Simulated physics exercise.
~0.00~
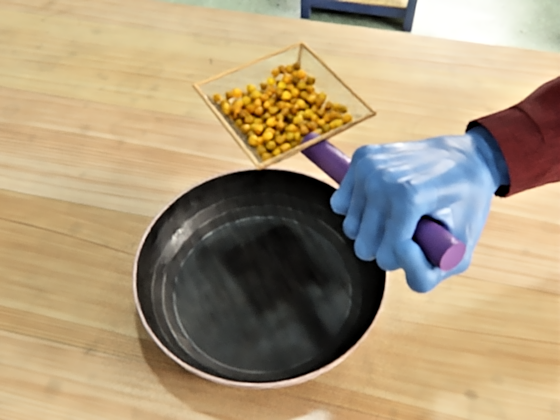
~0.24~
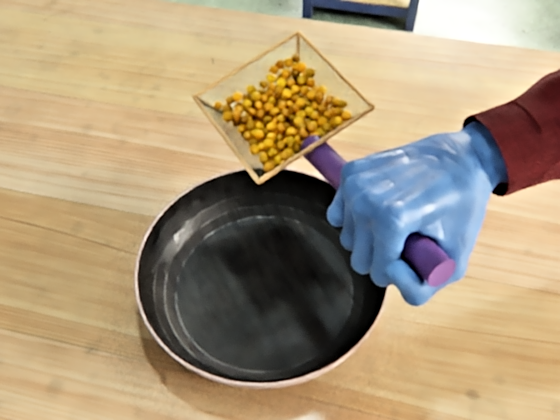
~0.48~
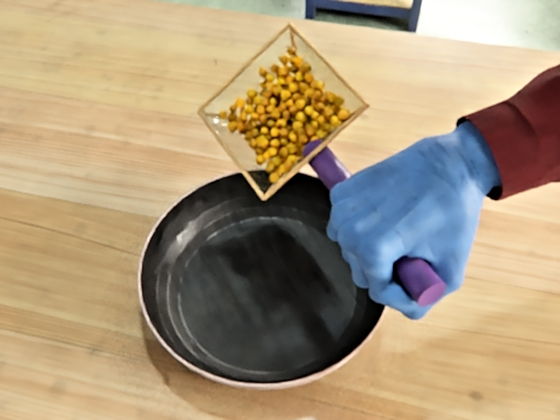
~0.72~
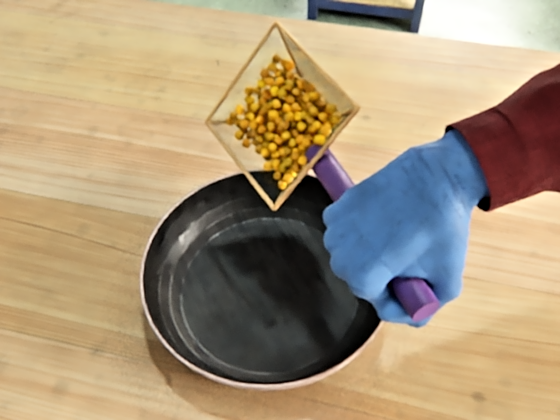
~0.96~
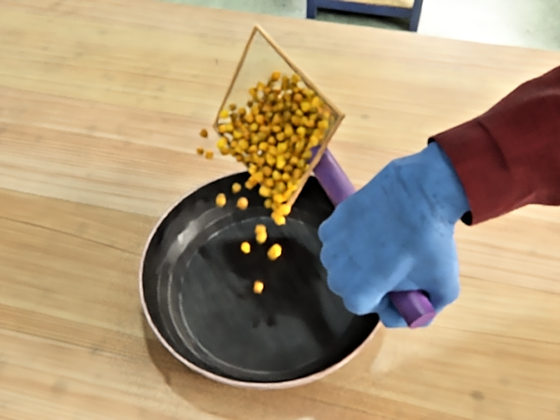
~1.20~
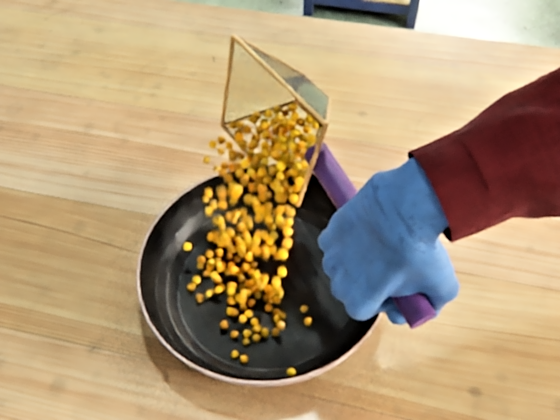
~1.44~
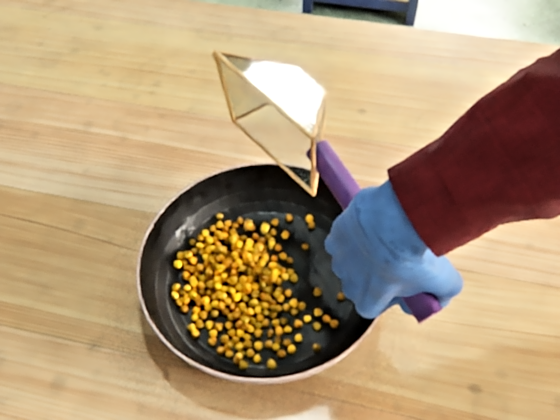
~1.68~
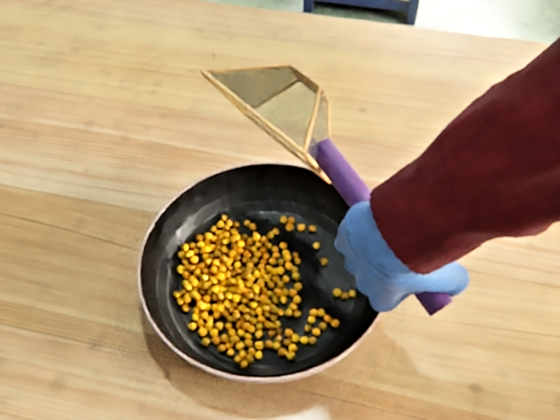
A blue-gloved hand tips a clear scoop, pouring all its yellow kernels into a dark pan.
